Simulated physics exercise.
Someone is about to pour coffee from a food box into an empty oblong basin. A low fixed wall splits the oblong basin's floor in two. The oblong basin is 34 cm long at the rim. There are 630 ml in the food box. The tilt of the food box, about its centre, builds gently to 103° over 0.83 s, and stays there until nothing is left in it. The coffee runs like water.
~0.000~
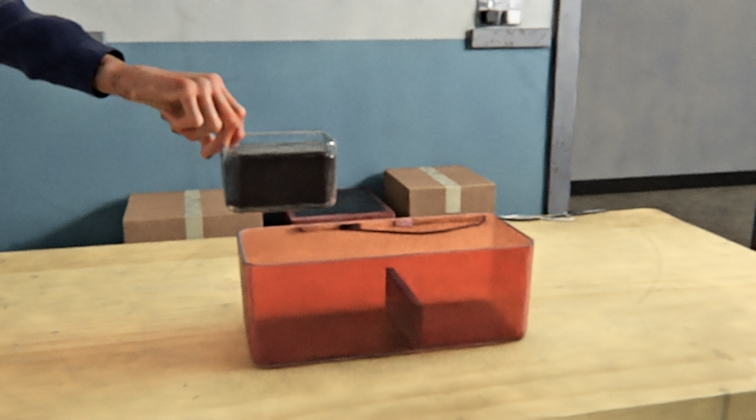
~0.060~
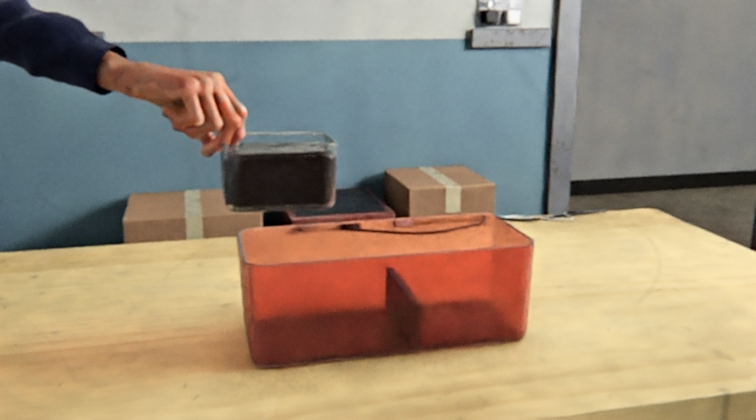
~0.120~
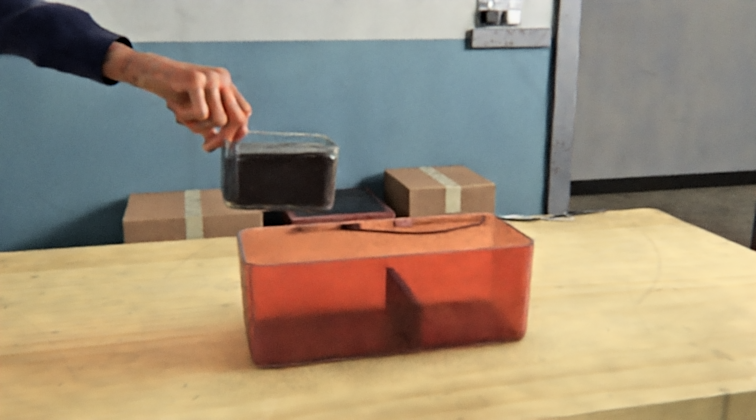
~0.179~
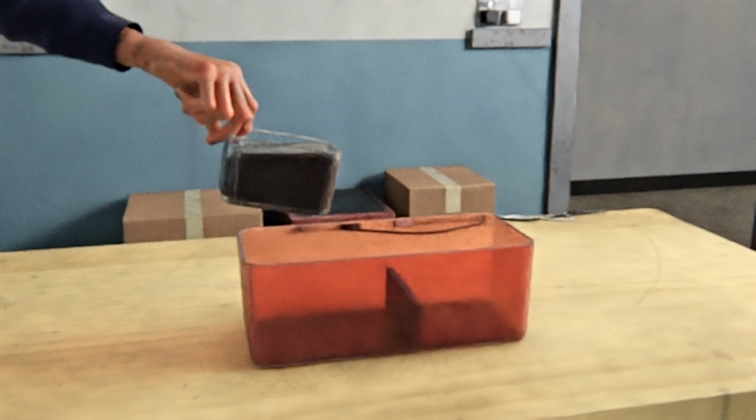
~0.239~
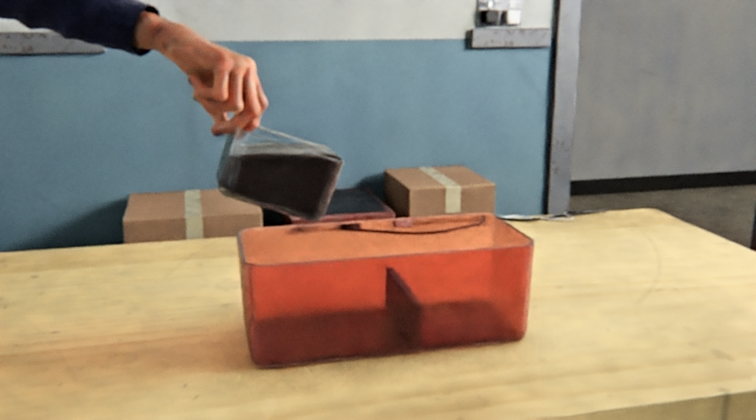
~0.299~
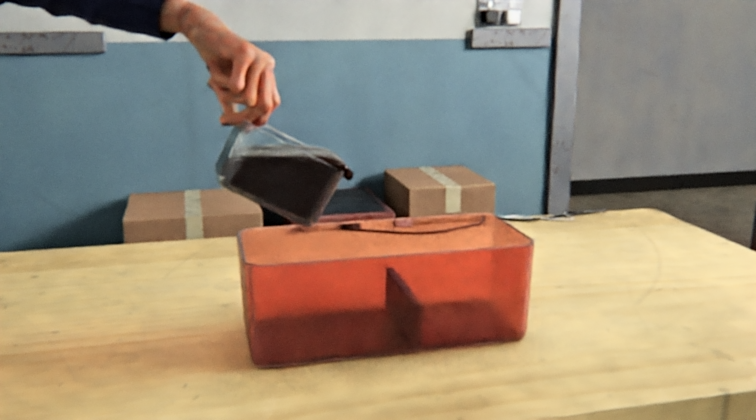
Hand holding a clear food box of dark coffee above a red oblong basin, gradually tilting it rightward to the rim.
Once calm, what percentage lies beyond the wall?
The far part has some 6 per cent.
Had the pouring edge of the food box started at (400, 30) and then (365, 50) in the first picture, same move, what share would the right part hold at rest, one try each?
First 90, then 75 per cent.
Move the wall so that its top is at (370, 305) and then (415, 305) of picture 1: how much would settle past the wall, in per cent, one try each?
In turn about 65 and 10 per cent.
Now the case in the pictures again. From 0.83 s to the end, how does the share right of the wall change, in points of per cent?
The share moves up, by some 1 per cent.
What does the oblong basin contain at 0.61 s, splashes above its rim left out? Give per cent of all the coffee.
Some 44 per cent.
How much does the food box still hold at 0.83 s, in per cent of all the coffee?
Some 7 per cent.
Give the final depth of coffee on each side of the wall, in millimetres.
Left about 22 mm, right about 2 mm.
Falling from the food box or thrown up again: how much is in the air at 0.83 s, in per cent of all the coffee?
Some 3 per cent.
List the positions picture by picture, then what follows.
In the first frame, it leans 0°; its right rim is at (330, 139); the coffee meets the walls at (223, 151) and (328, 146); the oblong basin's rim runs from (241, 249) to (514, 229); the wall's top is at (403, 286).
In the second frame, it leans 1°; its right rim is at (331, 140); the coffee meets the walls at (223, 150) and (329, 147).
In the third frame, it leans 5°; its right rim is at (333, 144); the coffee meets the walls at (225, 150) and (330, 148).
In the fourth frame, it leans 11°; its right rim is at (335, 149); the coffee meets the walls at (226, 150) and (333, 149).
In the fifth frame, it leans 20°; its right rim is at (337, 158); the coffee meets the walls at (227, 151) and (336, 151); 1 per cent is over the edge.
In the sixth frame, it leans 30°; its right rim is at (338, 168); the coffee meets the walls at (228, 151) and (336, 161); 5 per cent is over the edge.
By 0.61 s the tilt is 86° and 30 per cent is still to pour, 41 is left of the wall and 4 right of it.
By 0.83 s the tilt is 103° and 7 per cent is still to pour, 84 is left of the wall and 5 right of it.
By 1.07 s the tilt is 103° and 1 per cent is still to pour, 92 is left of the wall and 6 right of it.
By 1.33 s the tilt is 103° and 0 per cent is still to pour, 93 is left of the wall and 6 right of it.
At rest 93 per cent lies left of the wall, 6 right of it and 1 outside.
